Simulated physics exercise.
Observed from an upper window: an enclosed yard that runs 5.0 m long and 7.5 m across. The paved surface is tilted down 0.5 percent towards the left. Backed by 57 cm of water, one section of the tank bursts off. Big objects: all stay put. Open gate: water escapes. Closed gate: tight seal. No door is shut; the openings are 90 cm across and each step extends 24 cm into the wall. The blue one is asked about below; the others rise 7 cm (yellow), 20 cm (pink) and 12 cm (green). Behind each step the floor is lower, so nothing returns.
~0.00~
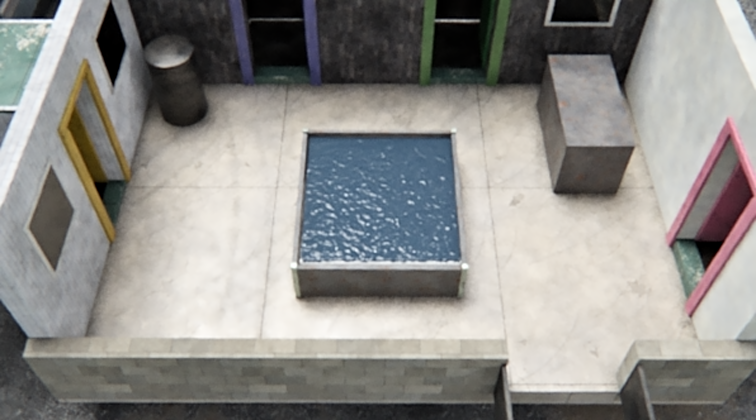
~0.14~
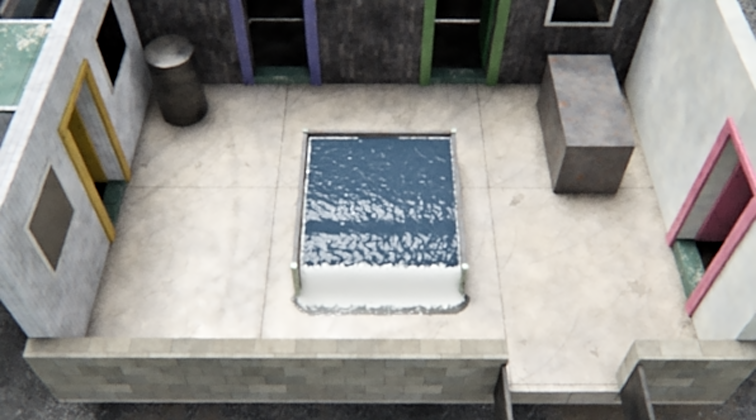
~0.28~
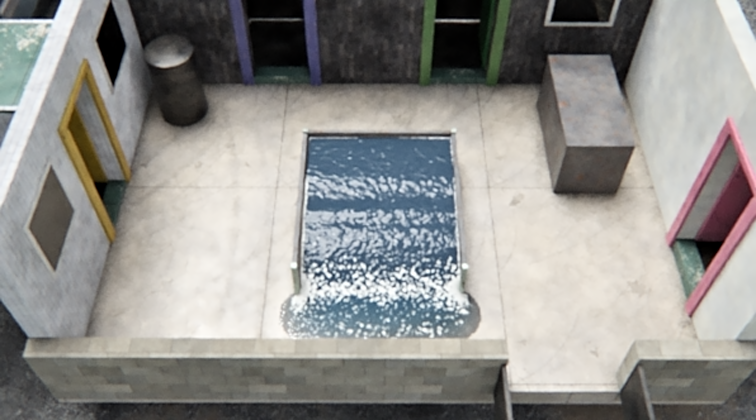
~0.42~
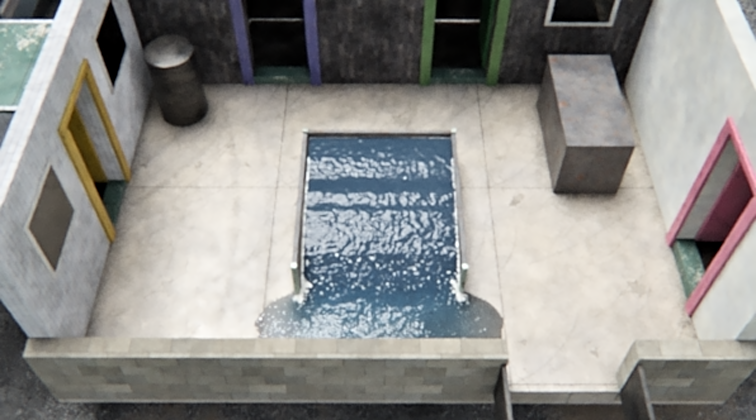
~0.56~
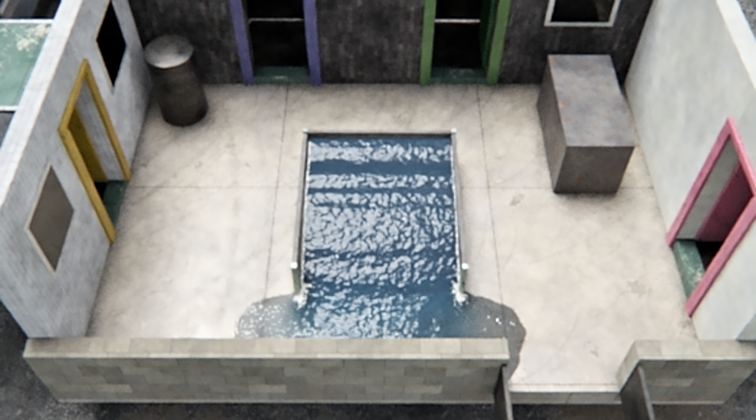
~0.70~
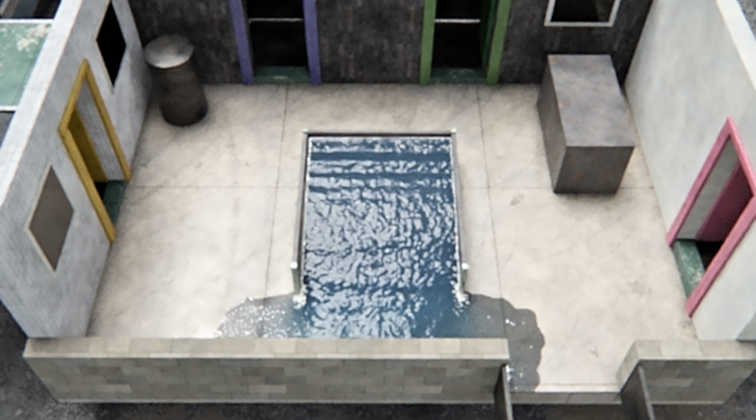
Water pouring from the near side of a square tank in a walled yard, spreading both ways along the low front wall.
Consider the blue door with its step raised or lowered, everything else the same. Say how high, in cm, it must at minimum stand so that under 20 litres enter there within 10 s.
It must stand at least about 7.5 cm high.
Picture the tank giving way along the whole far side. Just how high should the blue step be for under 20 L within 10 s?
About 18 cm.
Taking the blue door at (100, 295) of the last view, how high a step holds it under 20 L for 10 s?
20 cm.
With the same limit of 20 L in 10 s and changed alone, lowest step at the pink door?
For pink, a step near 11.5 cm.
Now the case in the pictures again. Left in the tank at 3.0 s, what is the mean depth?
About 17 cm.
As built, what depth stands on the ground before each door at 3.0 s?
Centimetres: Yellow = 11, blue = 0, pink = 18, green = 0.
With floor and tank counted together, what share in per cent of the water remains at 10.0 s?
I'd estimate some 88 in a hundred.
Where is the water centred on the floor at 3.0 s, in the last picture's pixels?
I'd say around (361, 286).
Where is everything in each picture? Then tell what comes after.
Still water, 57 cm deep, in the tank at (379, 198); the blue door at (277, 34) is dry, in the first picture.
The gap is at (379, 286), the front 0.2 m out at (380, 310); the back of the tank holds 57 cm, in the second picture.
Water pours out at (379, 287) and has run 0.7 m, to a hidden place; about 10 cm deep outside, 57 cm at the back, in the third picture.
The front is at a hidden place, 1.1 m from the gap at (379, 288); 2.6 m2 of floor is wet, 57 cm left at the back, in the fourth picture.
Water pours out at (379, 288) and has run 1.2 m, to a hidden place; about 11 cm deep outside, 57 cm at the back, in the fifth picture.
The front is at a hidden place, 1.4 m from the gap at (379, 288); 3.2 m2 of floor is wet, 50 cm left at the back; the blue door at (277, 34), 4.2 m from the gap, is still 4.0 m from the nearest water, in the sixth picture.
After 1.4 s water covers 15 % of the floor, deepest (44 cm) near (380, 358); it has not reached the blue door.
After 3.0 s water covers 45 % of the floor, deepest (31 cm) near (77, 371); it has not reached the blue door.
After 10.0 s water covers 95 % of the floor, deepest (12 cm) near (380, 89); 7 cm at the blue door, 0 litres in over its 15 cm step.
At the blue door as built, the water arrived by 4.4 s and peaked near 12 cm at 5.4 s.
Run again over the same 10 s with other heights there, 30 litres in over 6.5 cm, 9 litres over 9 cm. The limit of 20 litres is kept from about 7.5 cm up.
